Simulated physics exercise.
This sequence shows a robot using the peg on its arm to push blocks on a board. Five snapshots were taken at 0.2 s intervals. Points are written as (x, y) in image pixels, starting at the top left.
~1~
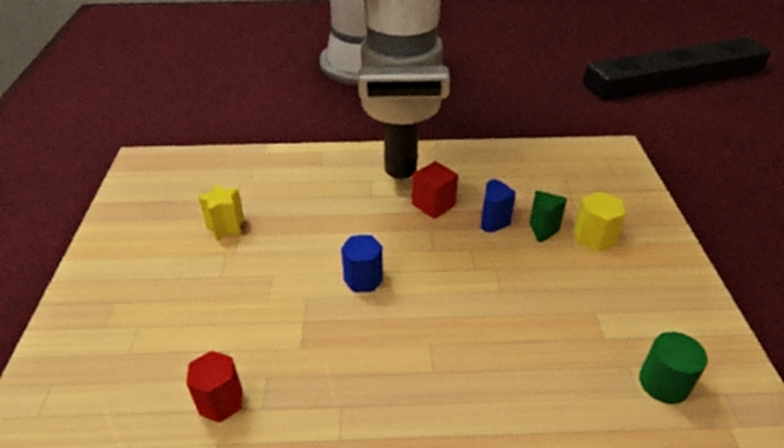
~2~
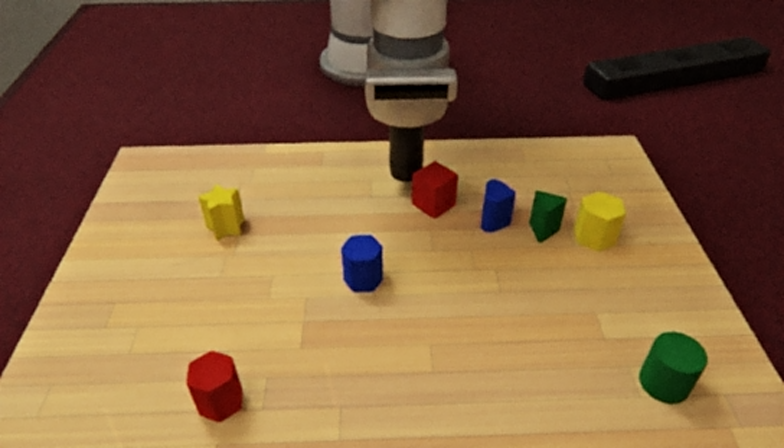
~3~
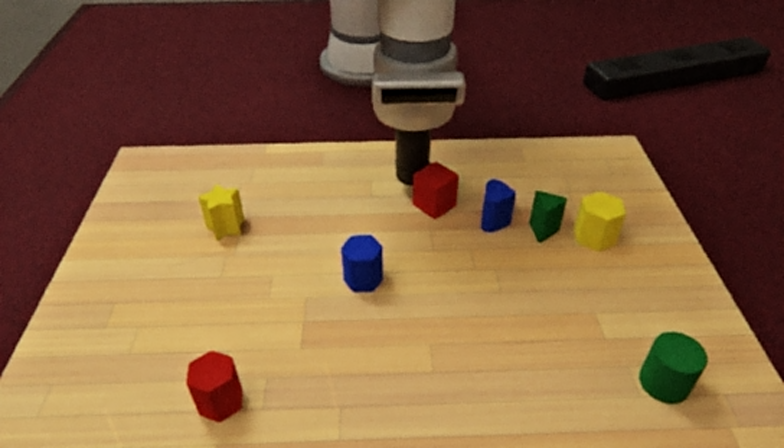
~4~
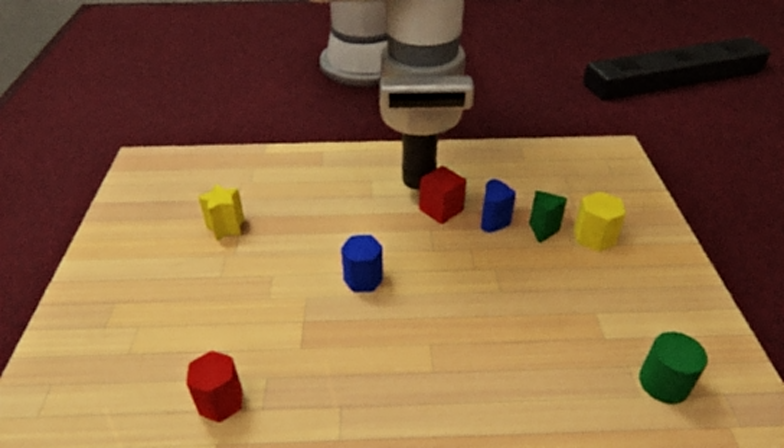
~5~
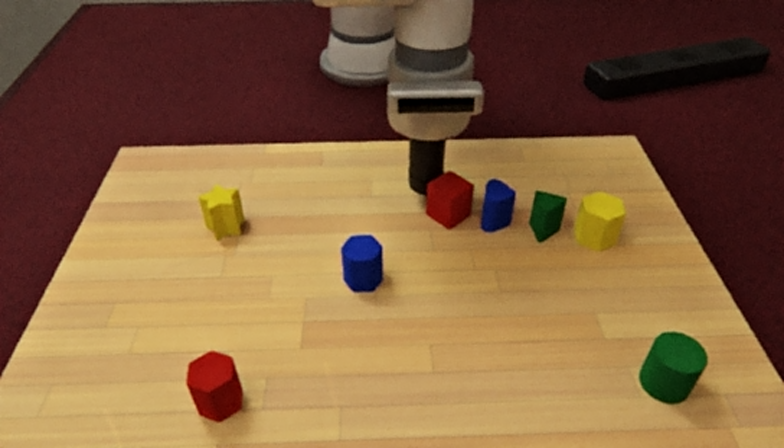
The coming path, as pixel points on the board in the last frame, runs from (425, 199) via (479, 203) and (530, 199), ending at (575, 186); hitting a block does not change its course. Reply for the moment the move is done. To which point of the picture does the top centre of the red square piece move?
Somewhere near (474, 194).
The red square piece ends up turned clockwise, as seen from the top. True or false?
True
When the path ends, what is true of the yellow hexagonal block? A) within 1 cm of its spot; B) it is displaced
(A)
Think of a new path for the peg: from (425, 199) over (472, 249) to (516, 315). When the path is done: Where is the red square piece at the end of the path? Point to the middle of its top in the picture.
Top centre: (541, 246).
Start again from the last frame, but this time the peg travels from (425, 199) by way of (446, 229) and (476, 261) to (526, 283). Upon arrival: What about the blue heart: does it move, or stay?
The result: It moves.
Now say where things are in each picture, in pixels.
The first frame shows tip of the peg at (401, 170), middles of tops, red square piece at (436, 174), blue heart at (498, 190), green triangular piece at (550, 199), yellow hexagonal block at (604, 205).
The second frame shows peg at (406, 173), nothing pushed.
The third frame shows peg at (412, 176), nothing pushed.
The fourth frame shows peg at (419, 181), red square piece at (443, 178).
The fifth frame shows peg at (426, 186), red square piece at (451, 184), blue heart at (498, 190), green triangular piece at (550, 199), yellow hexagonal block at (604, 205).
The first path, step by step. One third of the way, peg at (481, 190); red square piece at (474, 194), turned 45° clockwise; blue heart at (506, 194), turned 20° anticlockwise.
Two thirds of the way, peg at (533, 185); red square piece at (474, 194), turned 45° clockwise; blue heart at (506, 194), turned 20° anticlockwise.
At the end, peg at (578, 172); red square piece at (474, 194), turned 45° clockwise; blue heart at (506, 194), turned 20° anticlockwise; green triangular piece unmoved; yellow hexagonal block unmoved.
